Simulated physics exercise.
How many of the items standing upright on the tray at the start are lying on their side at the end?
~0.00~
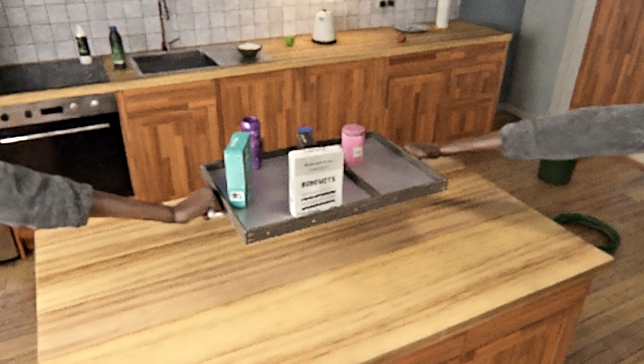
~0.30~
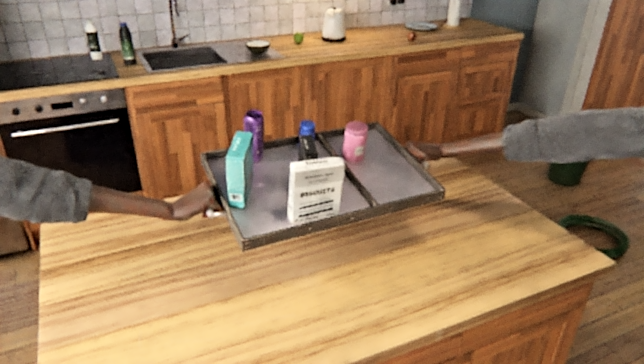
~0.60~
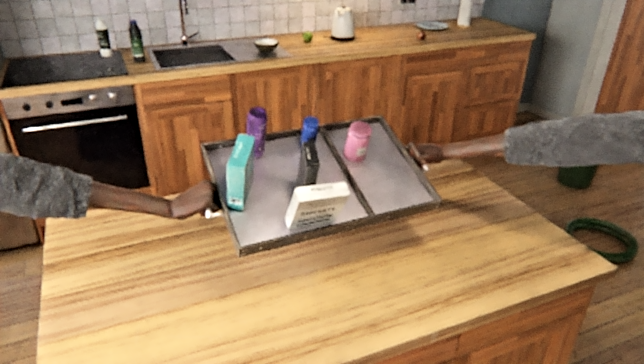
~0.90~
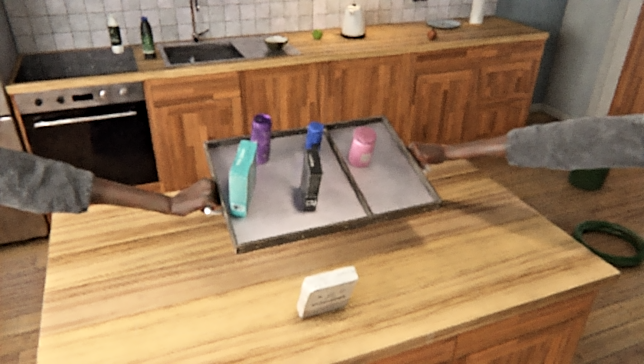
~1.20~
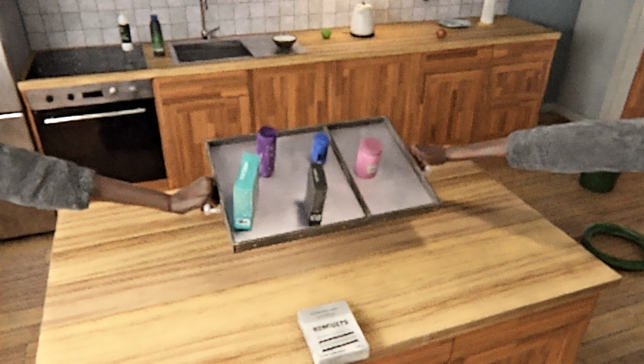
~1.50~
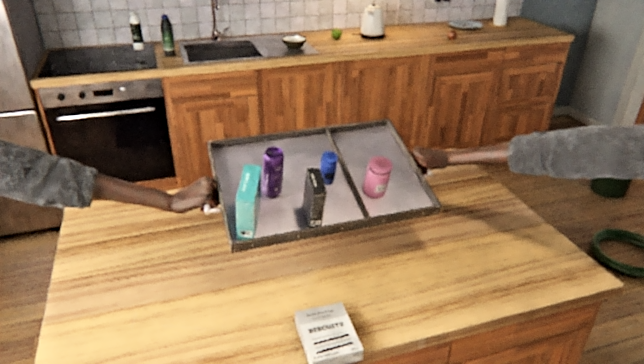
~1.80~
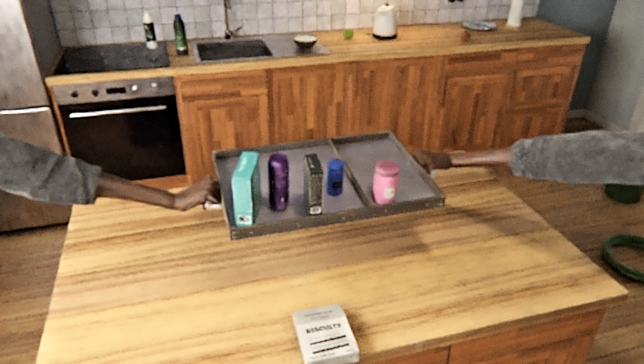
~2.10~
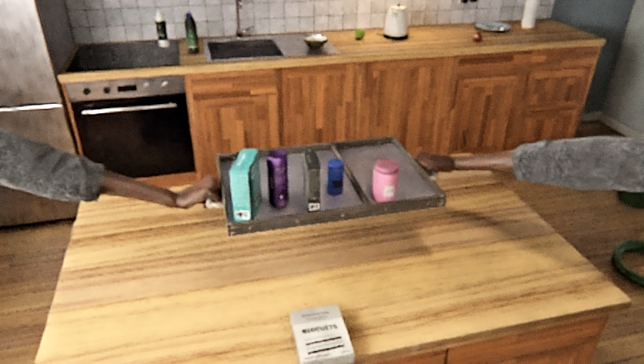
Just one of them, the white packet, which ends up lying on the wooden worktop below the tray.
